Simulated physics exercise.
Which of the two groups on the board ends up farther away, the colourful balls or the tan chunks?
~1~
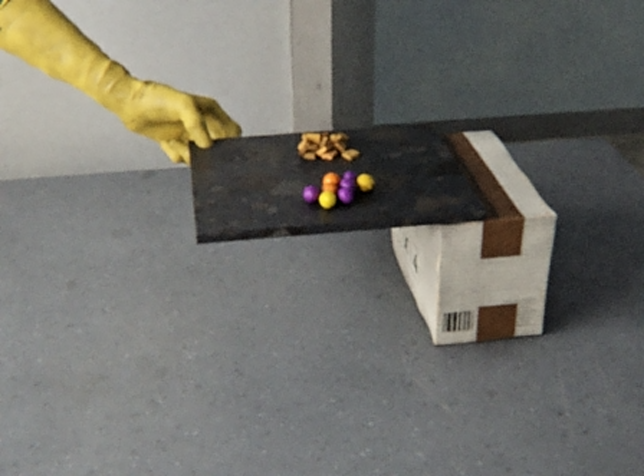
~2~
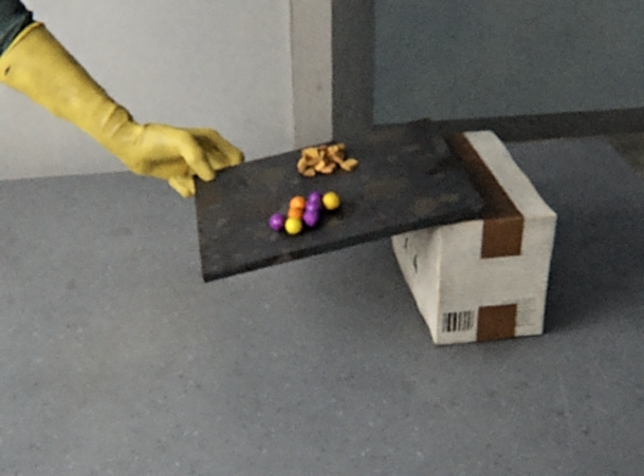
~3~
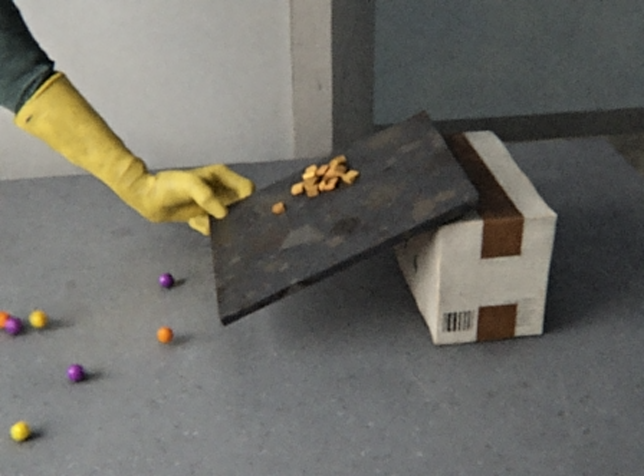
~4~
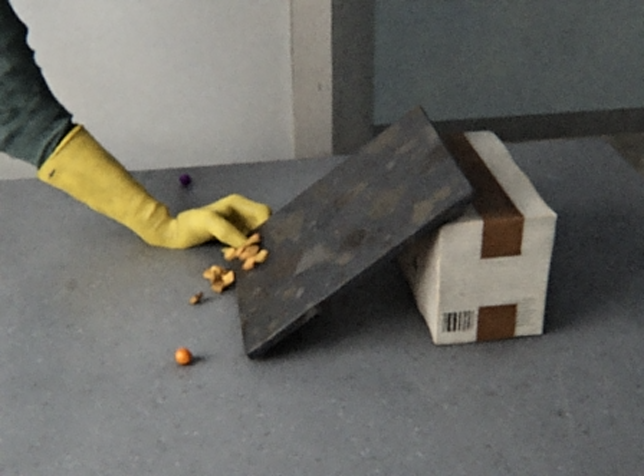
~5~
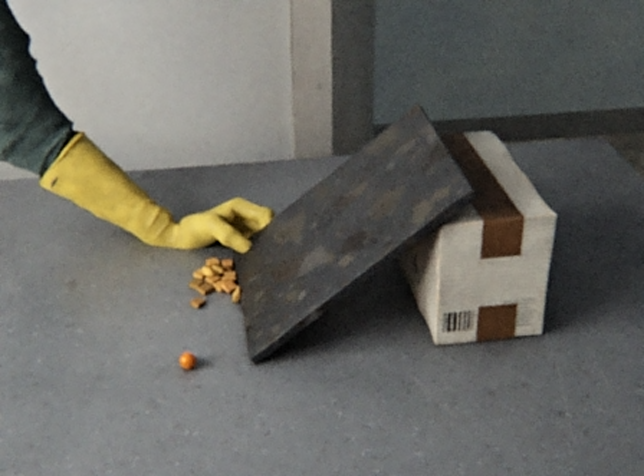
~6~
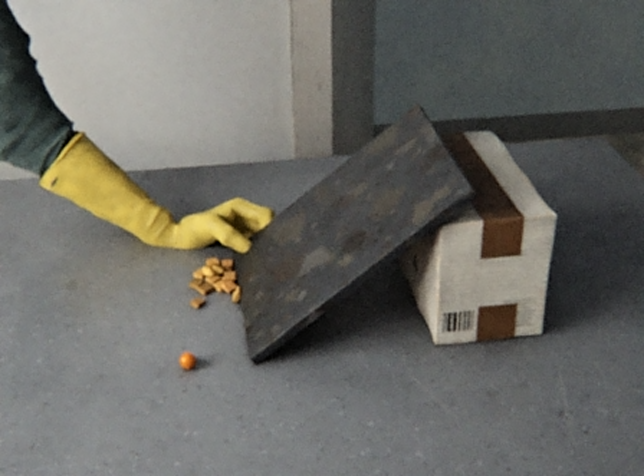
The colourful balls go farther, with most of them rolling out of view and one orange ball left on the counter. The tan chunks slide down later and stop at the foot of the board.
